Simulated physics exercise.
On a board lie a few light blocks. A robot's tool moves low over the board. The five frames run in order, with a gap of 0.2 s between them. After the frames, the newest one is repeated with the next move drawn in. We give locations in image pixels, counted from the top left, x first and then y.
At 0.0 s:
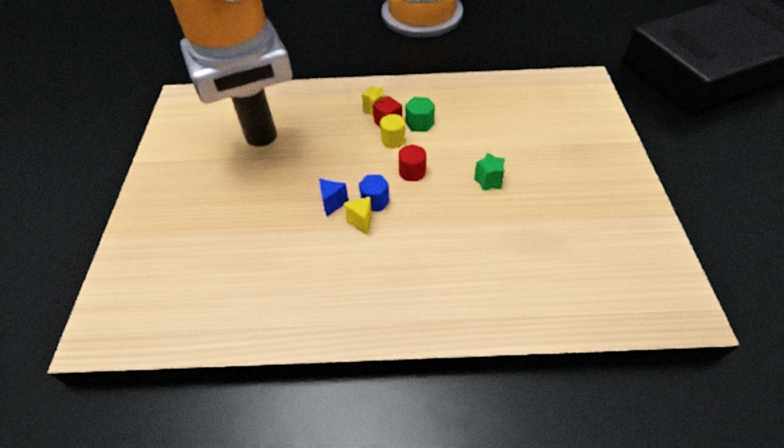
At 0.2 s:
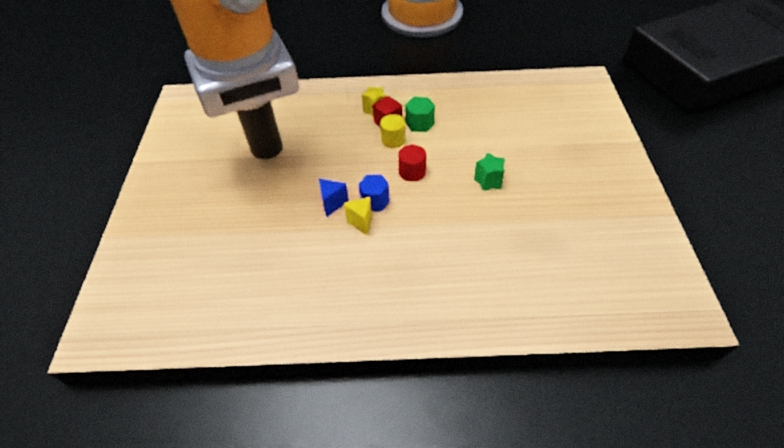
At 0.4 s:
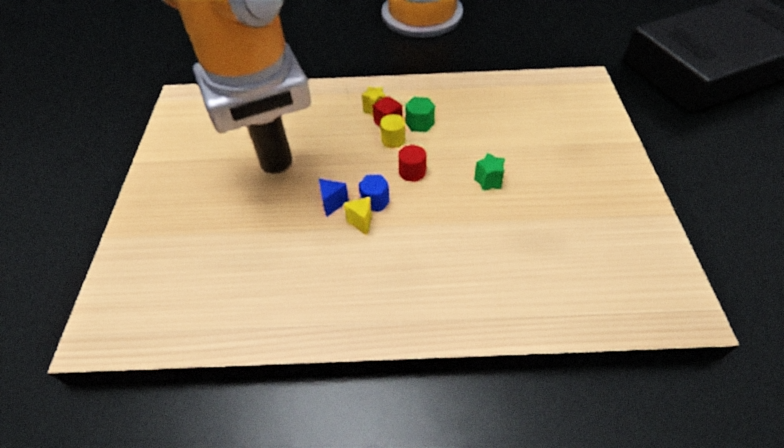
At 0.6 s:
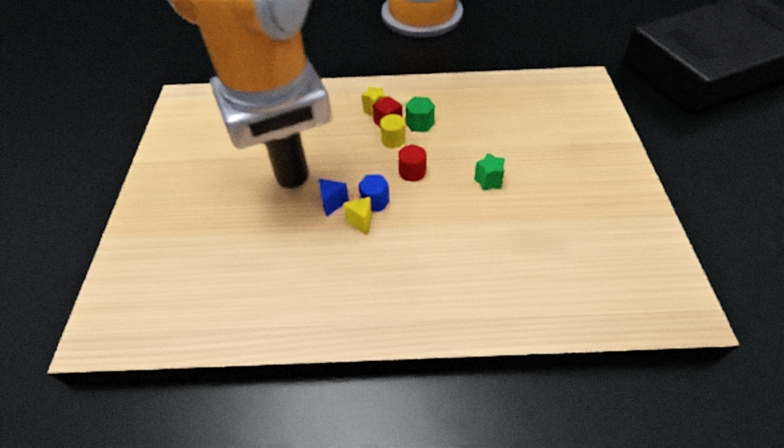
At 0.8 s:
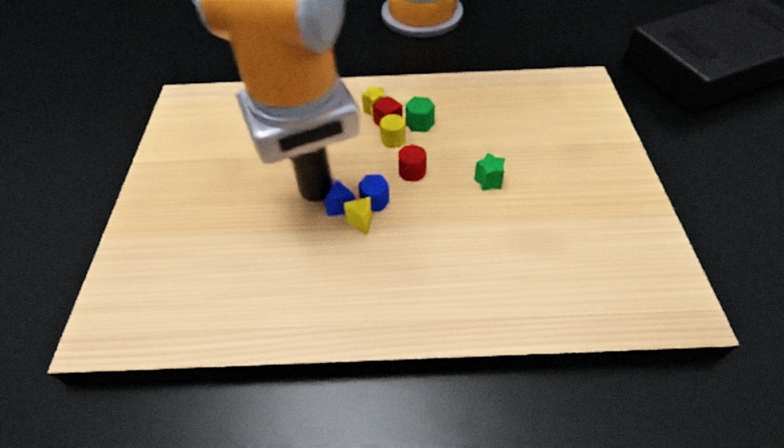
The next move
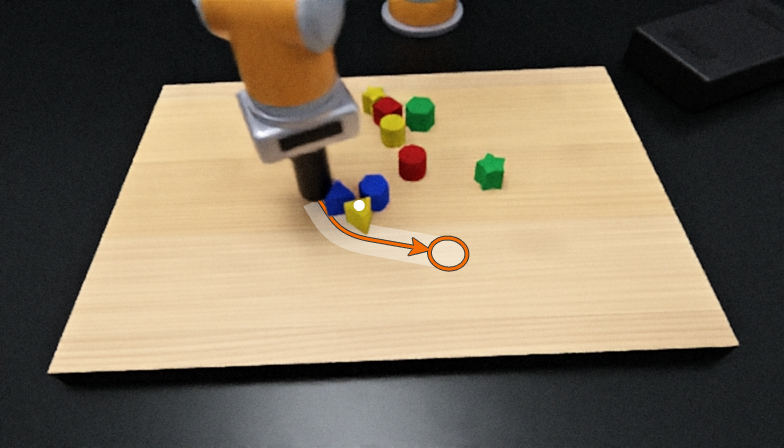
At the start, a robot arm holds its dark tool low over the upper left of a wooden board scattered with small red, yellow, green and blue blocks. The tool moves down and to the right while the blocks stay still, then nudges the blue triangular piece slightly rightward.
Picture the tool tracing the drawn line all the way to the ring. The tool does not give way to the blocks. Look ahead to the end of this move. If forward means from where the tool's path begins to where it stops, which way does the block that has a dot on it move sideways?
The block that has a dot on it is shifted sideways to the left, facing along the path from start to end.
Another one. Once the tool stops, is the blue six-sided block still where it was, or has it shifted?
That one stays where it is.
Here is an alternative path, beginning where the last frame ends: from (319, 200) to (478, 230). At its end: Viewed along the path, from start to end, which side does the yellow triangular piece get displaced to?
With start-to-end as forward, it shifts right.
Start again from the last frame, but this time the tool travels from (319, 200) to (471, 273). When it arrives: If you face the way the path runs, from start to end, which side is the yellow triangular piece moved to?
That's a shift to the right.
Path on the board, from (319, 200) by way of (346, 231) and (395, 244) to (448, 253); the dot is on the yellow triangular piece.
What follows on the original path. One third of the way, tool at (344, 221); blue triangular piece at (368, 204), turned 40° anticlockwise; yellow triangular piece at (378, 217), turned 35° anticlockwise.
Two thirds of the way, tool at (395, 234); blue triangular piece at (389, 203), turned 95° anticlockwise; yellow triangular piece at (421, 218), turned 100° anticlockwise.
At the end, tool at (449, 243); blue triangular piece at (389, 203), turned 95° anticlockwise; yellow triangular piece at (452, 214), turned 150° anticlockwise; blue six-sided block in place.
